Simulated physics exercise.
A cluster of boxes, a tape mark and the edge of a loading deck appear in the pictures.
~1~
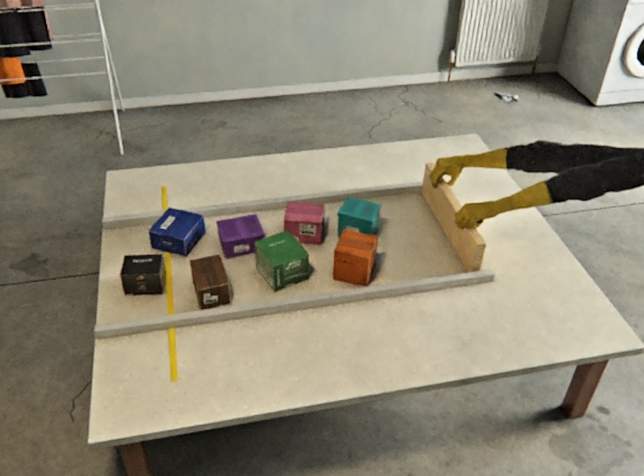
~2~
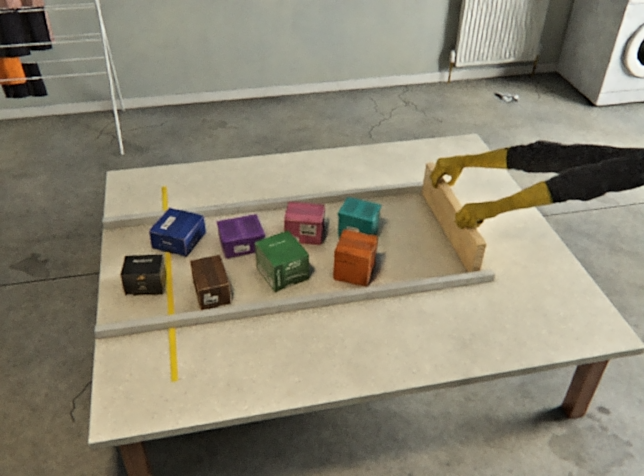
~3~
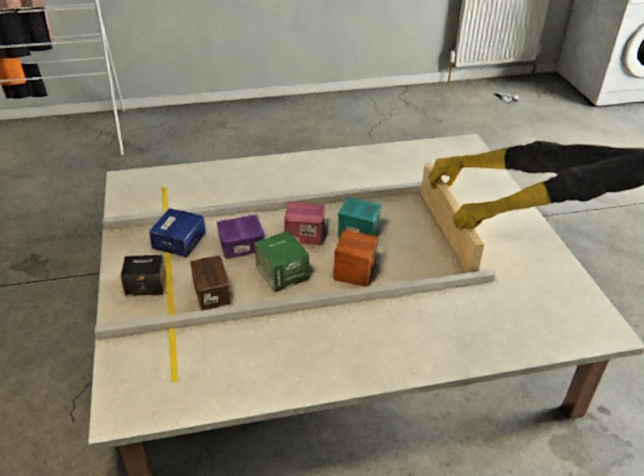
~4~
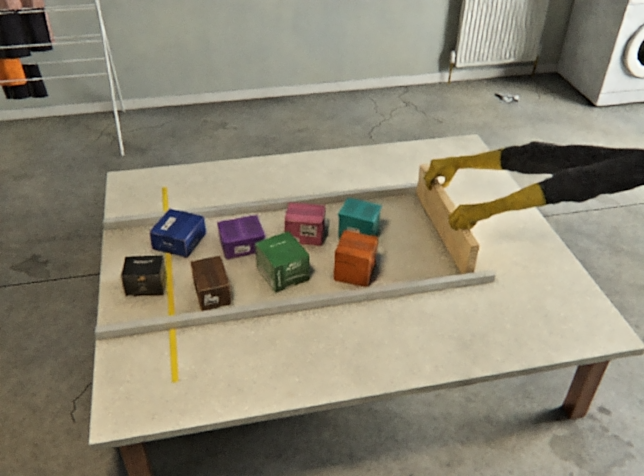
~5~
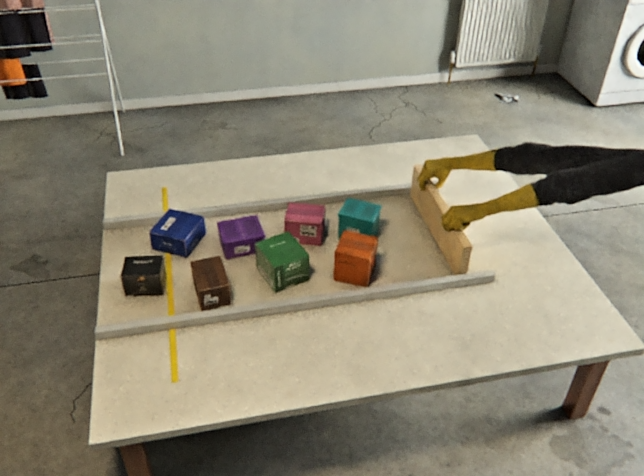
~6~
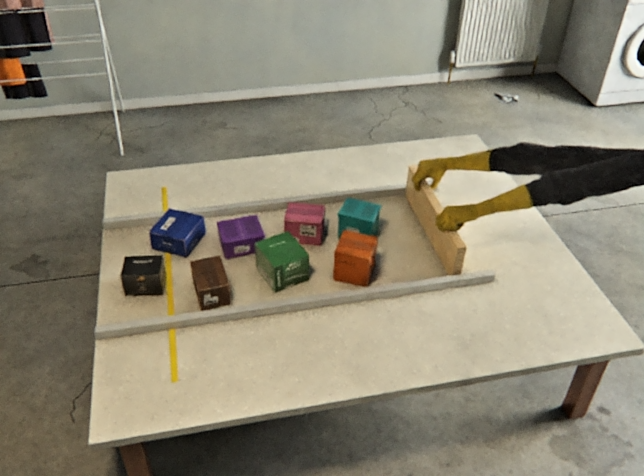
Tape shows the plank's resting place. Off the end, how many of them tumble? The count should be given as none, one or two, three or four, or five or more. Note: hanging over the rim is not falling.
Three, or at most four, fall.
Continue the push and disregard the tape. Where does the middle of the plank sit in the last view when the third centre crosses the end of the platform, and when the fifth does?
Around (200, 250); afterwards around (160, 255).
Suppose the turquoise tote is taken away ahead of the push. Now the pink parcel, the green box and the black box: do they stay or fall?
The pink parcel keeps its place; the green box keeps its place; and the black box is gone.
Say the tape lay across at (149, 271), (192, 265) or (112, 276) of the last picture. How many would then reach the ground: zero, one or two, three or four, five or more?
Five or over; three to four; at least five.
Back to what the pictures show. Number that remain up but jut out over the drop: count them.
The total would be 3.
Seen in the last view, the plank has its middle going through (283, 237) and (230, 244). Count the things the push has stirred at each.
Up to then 7, and up to the other point 8.
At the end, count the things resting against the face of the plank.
In contact: 2.
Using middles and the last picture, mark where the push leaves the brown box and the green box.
You'll find the first one at (102, 306) and the second at (115, 275).
Early on, none off yet; black box at rest near (144, 276); blue parcel at rest near (178, 232); brown box at rest near (211, 283).
A while later, none off yet; black box travelled a little near (133, 276); blue parcel travelled about its own width near (122, 235); brown box travelled about its own width near (173, 289).
Finally, the number that fall off is three or four; lost, purple tote, blue parcel and black box.
